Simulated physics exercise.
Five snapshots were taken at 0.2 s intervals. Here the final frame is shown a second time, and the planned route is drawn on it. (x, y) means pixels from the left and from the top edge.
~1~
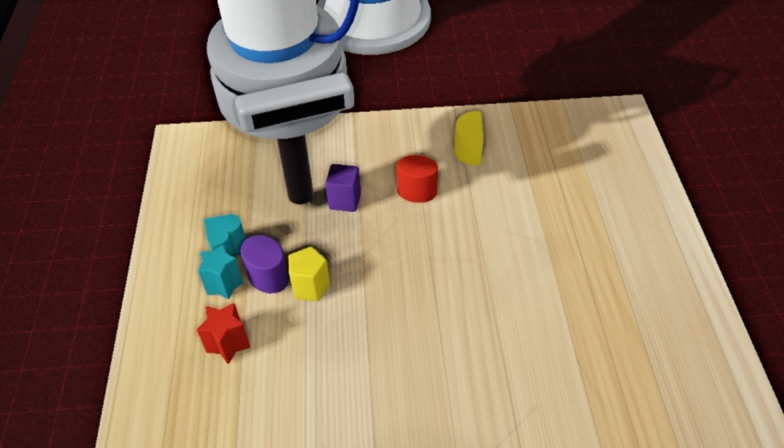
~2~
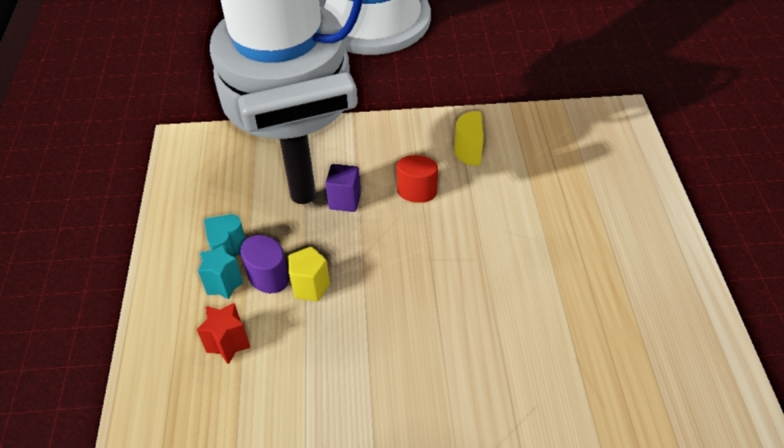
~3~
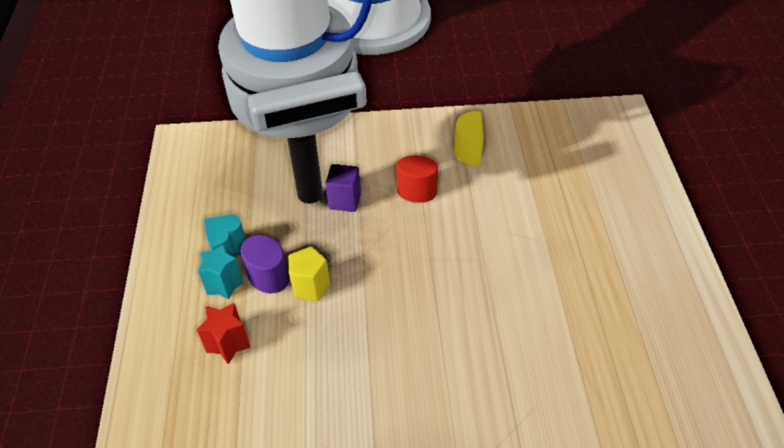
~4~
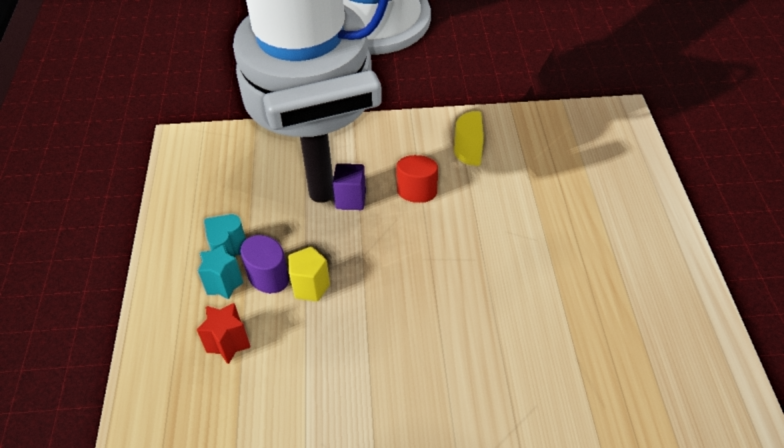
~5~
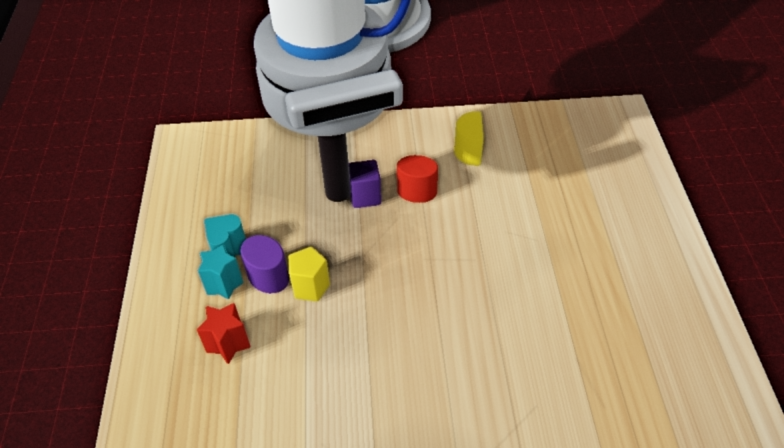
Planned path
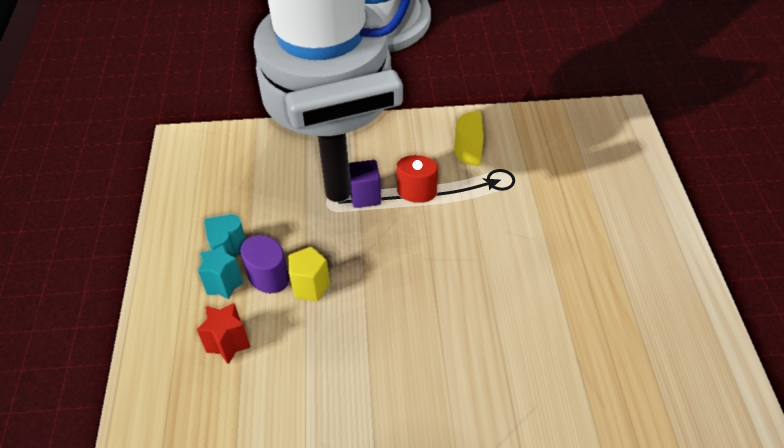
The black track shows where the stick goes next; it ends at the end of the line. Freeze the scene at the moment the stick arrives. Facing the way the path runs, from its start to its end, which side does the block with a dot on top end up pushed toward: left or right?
My answer: Left.
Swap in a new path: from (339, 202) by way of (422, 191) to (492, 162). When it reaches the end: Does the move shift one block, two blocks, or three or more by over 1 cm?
Displaced: Three or more.
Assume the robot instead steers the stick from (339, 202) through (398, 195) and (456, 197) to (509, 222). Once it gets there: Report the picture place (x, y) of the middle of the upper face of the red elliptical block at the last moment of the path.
In the picture, that point is around (521, 145).
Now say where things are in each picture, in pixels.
In the first picture, tip of the stick (301, 195), middles of tops, purple square block (342, 174), red elliptical block (417, 165), yellow half-round block (471, 124).
In the second picture, stick (303, 195), nothing pushed.
In the third picture, stick (310, 194), nothing pushed.
In the fourth picture, stick (322, 194), purple square block (348, 173).
In the fifth picture, stick (338, 193), purple square block (364, 170), red elliptical block (417, 165), yellow half-round block (471, 124).
The line goes from (339, 202) over (422, 196) to (501, 180); the dot is on the red elliptical block.
On the path given first. One third of the way, stick (395, 188); purple square block (420, 163), turned 15° anticlockwise; red elliptical block (455, 159).
Two thirds of the way, stick (451, 183); purple square block (475, 155), turned 30° anticlockwise; red elliptical block (507, 145), turned 20° anticlockwise.
At the end, stick (502, 170); purple square block (525, 141), turned 40° anticlockwise; red elliptical block (552, 128), turned 30° anticlockwise; yellow half-round block unmoved.
